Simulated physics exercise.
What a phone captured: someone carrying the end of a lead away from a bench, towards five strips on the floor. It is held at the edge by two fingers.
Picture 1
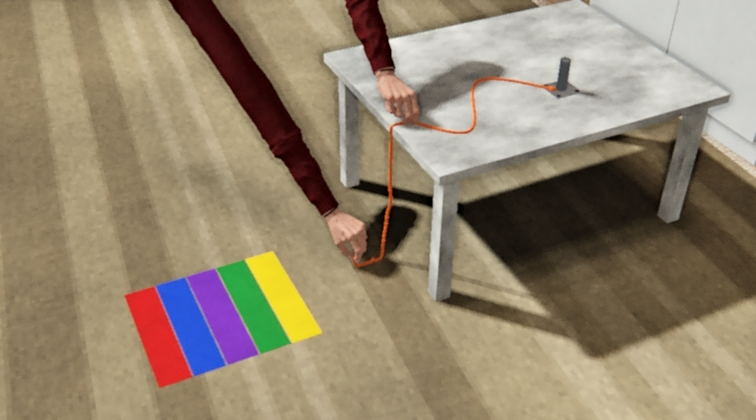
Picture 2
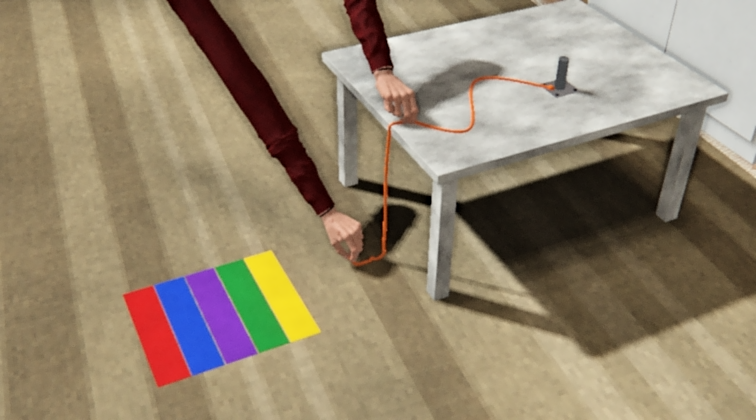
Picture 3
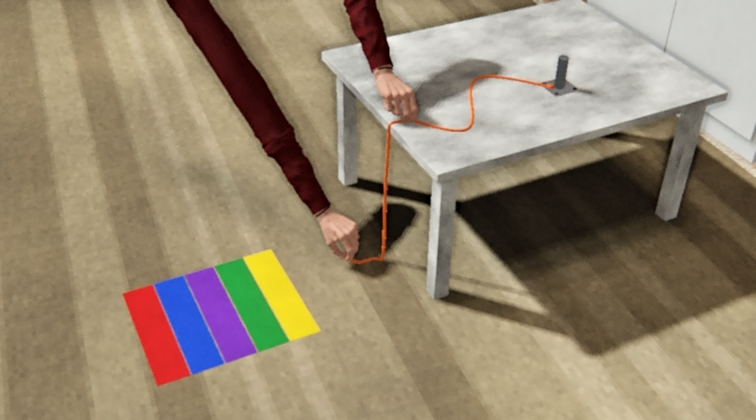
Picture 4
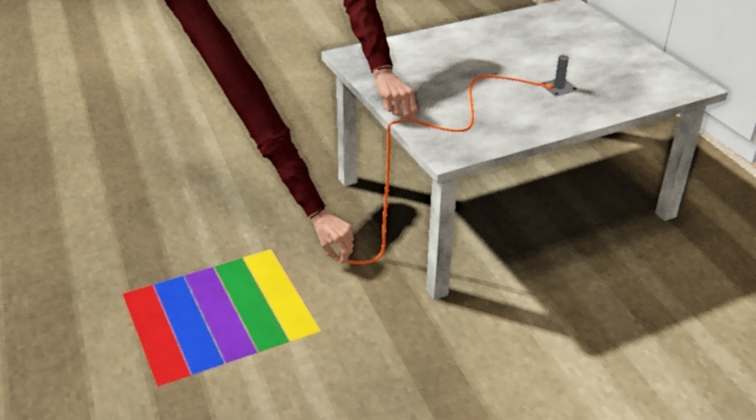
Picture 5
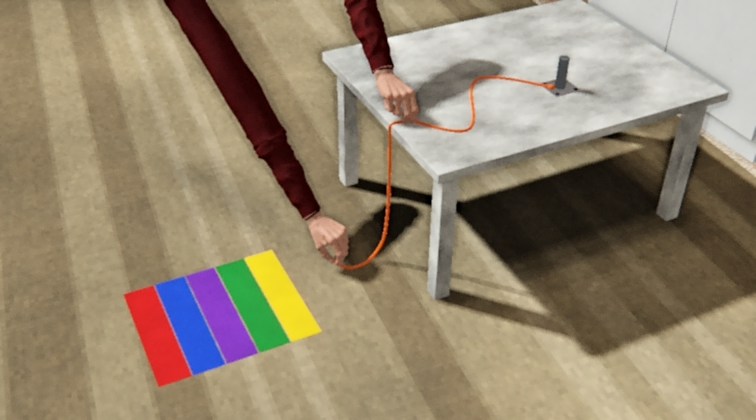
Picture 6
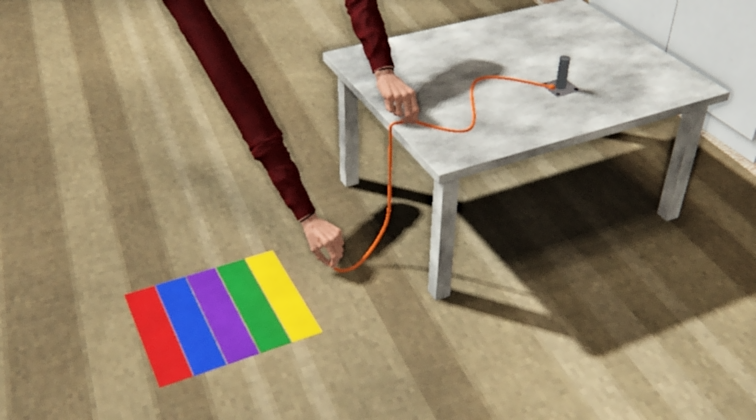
A hand holding the end of an orange lead moves slightly left above the floor, nearing the yellow strip of five coloured strips, while another hand keeps the lead at the bench's edge and its hanging part shifts.
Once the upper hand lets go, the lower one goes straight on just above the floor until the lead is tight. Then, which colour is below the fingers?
The red one is below them.
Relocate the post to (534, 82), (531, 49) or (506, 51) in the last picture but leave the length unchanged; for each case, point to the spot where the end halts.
In order, near (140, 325), (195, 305) and (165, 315).
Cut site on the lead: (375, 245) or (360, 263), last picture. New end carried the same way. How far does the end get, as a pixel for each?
The places are (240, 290) and (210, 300).
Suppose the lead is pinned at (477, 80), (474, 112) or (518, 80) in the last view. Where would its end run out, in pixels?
Approximately at (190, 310), at (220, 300) and at (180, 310), in that order.
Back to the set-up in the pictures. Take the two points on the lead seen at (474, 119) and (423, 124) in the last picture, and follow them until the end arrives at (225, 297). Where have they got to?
About (412, 121) for the first point; the other lies about (379, 169).
Soon after, end near (225, 297); over purple.
After that, end near (185, 310); over blue.
At the stop, end near (160, 317); over red. The end stops over the red strip.
